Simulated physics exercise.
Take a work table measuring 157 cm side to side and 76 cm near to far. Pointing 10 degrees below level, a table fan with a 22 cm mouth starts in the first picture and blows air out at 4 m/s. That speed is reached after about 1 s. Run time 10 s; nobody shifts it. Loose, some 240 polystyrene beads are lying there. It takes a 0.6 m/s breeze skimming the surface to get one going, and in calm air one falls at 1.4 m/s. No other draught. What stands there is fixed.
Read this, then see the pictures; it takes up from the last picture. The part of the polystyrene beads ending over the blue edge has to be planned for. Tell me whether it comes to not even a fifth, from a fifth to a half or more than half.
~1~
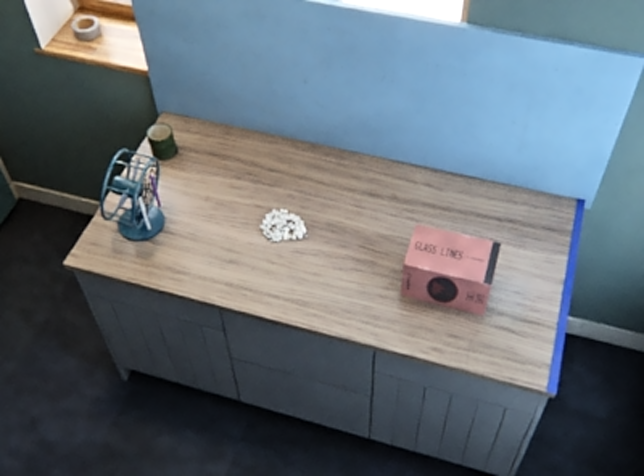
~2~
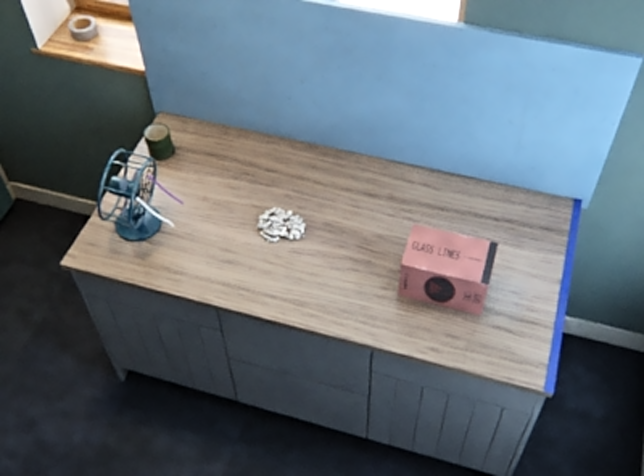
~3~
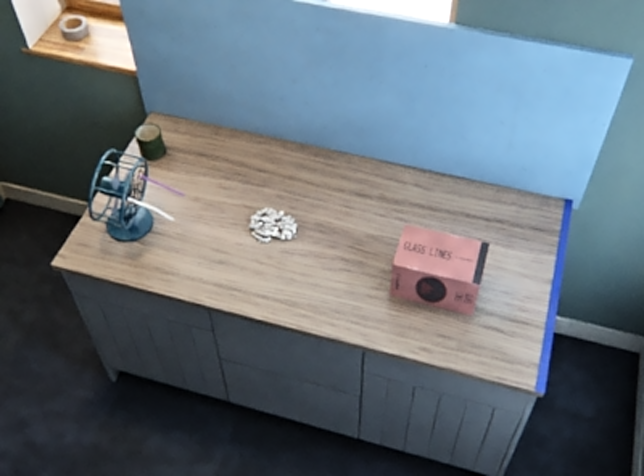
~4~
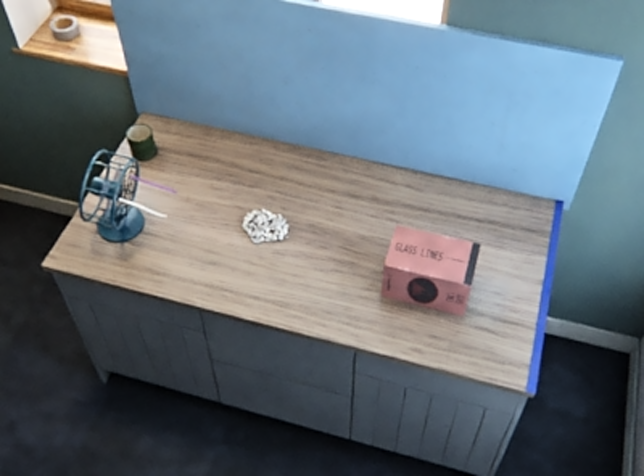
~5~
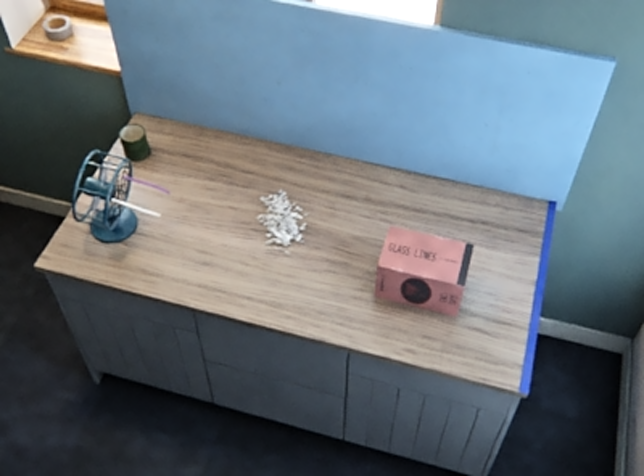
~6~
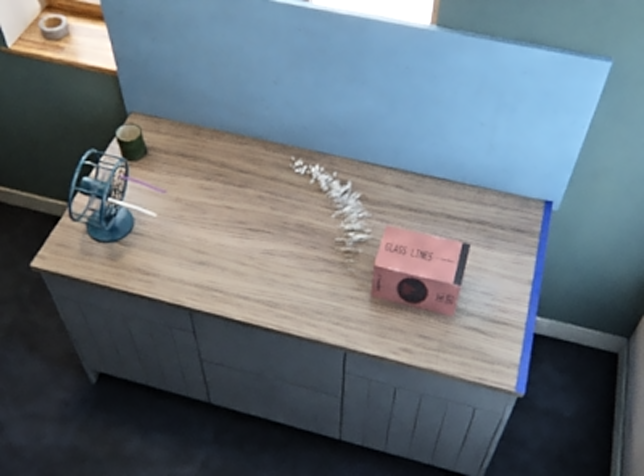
I reckon the share over that edge will outnumber the rest.
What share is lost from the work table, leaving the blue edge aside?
0 per cent.
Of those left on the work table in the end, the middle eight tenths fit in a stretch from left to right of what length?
20 centimetres or so.
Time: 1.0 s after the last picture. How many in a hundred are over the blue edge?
I'd say near 20 per cent by then.
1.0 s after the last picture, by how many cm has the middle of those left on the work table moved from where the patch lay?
I'd say close to 60 cm.
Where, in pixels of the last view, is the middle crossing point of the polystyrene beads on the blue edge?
Near (552, 205).
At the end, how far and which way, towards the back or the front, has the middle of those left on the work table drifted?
To the back, by about 40 cm.
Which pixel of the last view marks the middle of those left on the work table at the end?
At about (326, 153).
Then, 1.0 s after the last picture, 73 % are on the move or not yet settled, 22 % are over the blue edge; the middle of those still in play is near (416, 174).
Then, 2.2 s after the last picture, 42 % are on the move or not yet settled, 55 % are over the blue edge; the middle of those still in play is near (379, 164).
Then, 4.6 s after the last picture, 19 % are on the move or not yet settled, 75 % are over the blue edge; the middle of those still in play is near (334, 156).
Then, 9.1 s after the last picture, at the end, 79 % are over the blue edge; the middle of those still in play is near (326, 153).
